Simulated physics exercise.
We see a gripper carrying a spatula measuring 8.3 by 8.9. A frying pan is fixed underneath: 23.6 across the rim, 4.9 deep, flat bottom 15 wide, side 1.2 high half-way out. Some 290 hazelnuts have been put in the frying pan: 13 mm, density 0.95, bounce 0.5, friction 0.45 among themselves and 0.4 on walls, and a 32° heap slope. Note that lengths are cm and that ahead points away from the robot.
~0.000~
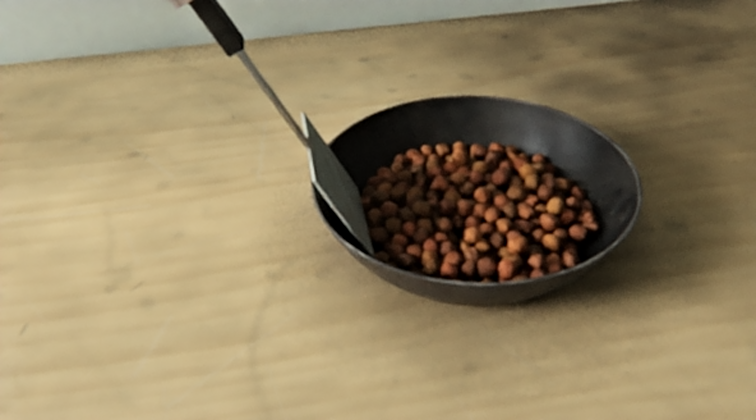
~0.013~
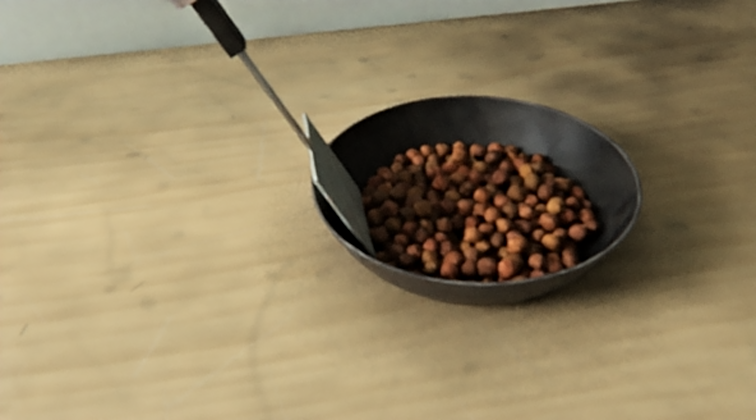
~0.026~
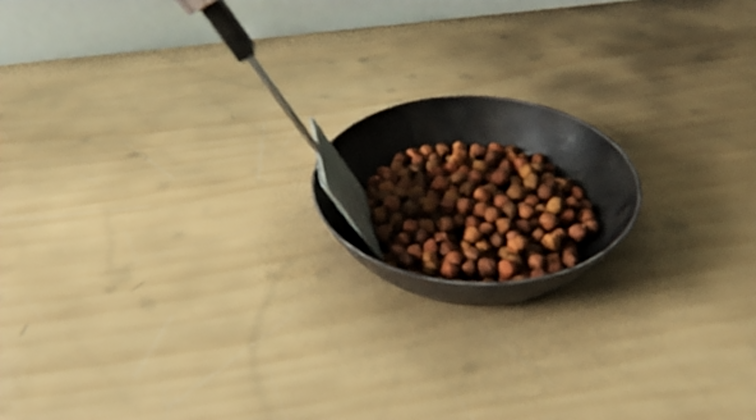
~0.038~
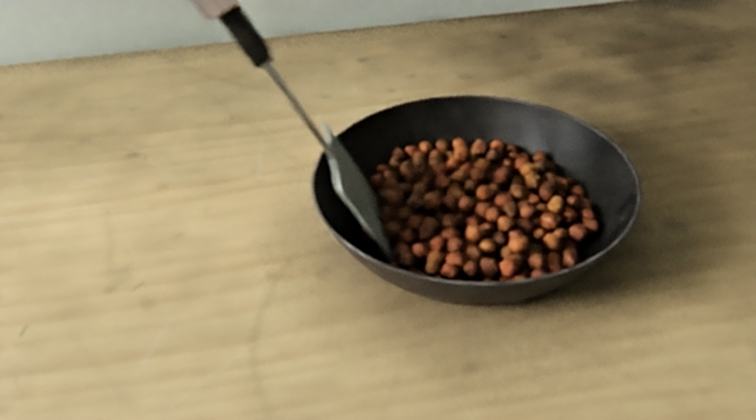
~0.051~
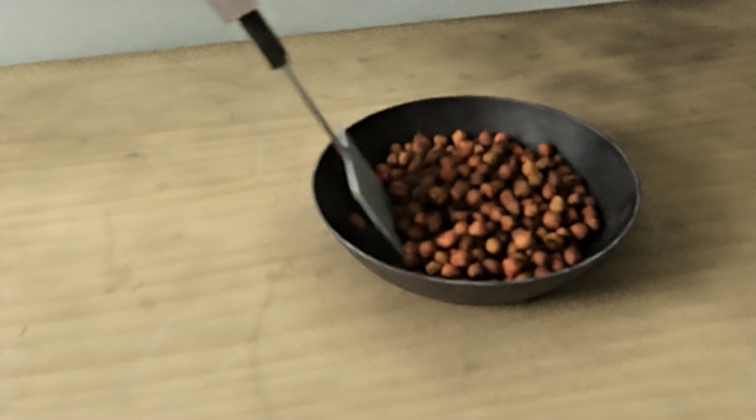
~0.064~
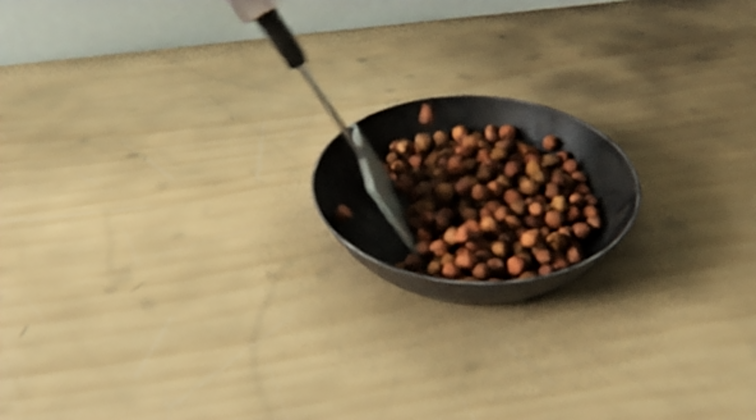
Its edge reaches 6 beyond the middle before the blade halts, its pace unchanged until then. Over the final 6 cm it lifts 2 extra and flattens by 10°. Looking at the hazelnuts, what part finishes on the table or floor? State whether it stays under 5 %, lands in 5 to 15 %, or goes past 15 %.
It lands in 5 to 15 %.
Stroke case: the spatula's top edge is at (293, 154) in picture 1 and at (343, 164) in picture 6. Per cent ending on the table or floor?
Roughly 10 %.
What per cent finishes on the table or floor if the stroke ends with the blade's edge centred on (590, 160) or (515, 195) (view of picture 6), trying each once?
45 % and 0 %.
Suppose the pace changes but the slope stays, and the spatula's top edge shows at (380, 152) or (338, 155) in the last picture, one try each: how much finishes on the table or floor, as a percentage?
That comes to some 20 and some 5 percent, in that order.
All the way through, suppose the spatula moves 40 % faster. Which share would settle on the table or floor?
Estimated share: Some 20 %.
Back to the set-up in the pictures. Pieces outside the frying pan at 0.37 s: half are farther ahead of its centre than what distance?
That distance is around 14 cm.
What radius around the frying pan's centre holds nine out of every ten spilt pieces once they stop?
Distance from centre: Approx. 50 cm.
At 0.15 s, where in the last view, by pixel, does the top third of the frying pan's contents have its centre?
I'd put it close to (533, 174).
After 0.11 s, sloping 64°, highest piece 13 above the table; 289 in the frying pan, 1 on the blade or in flight.
After 0.15 s, sloping 60°, highest piece 17 above the table; 287 in the frying pan, 3 on the blade or in flight.
After 0.37 s, sloping 54°, highest piece 9 above the table; 265 in the frying pan, 21 on the table or floor, 4 on the blade or in flight.
After 1.42 s, sloping 54°, highest piece 6 above the table; 264 in the frying pan, 26 on the table or floor.
At rest, 264 in the frying pan, 26 on the table or floor. That is 9 % on the table or floor.
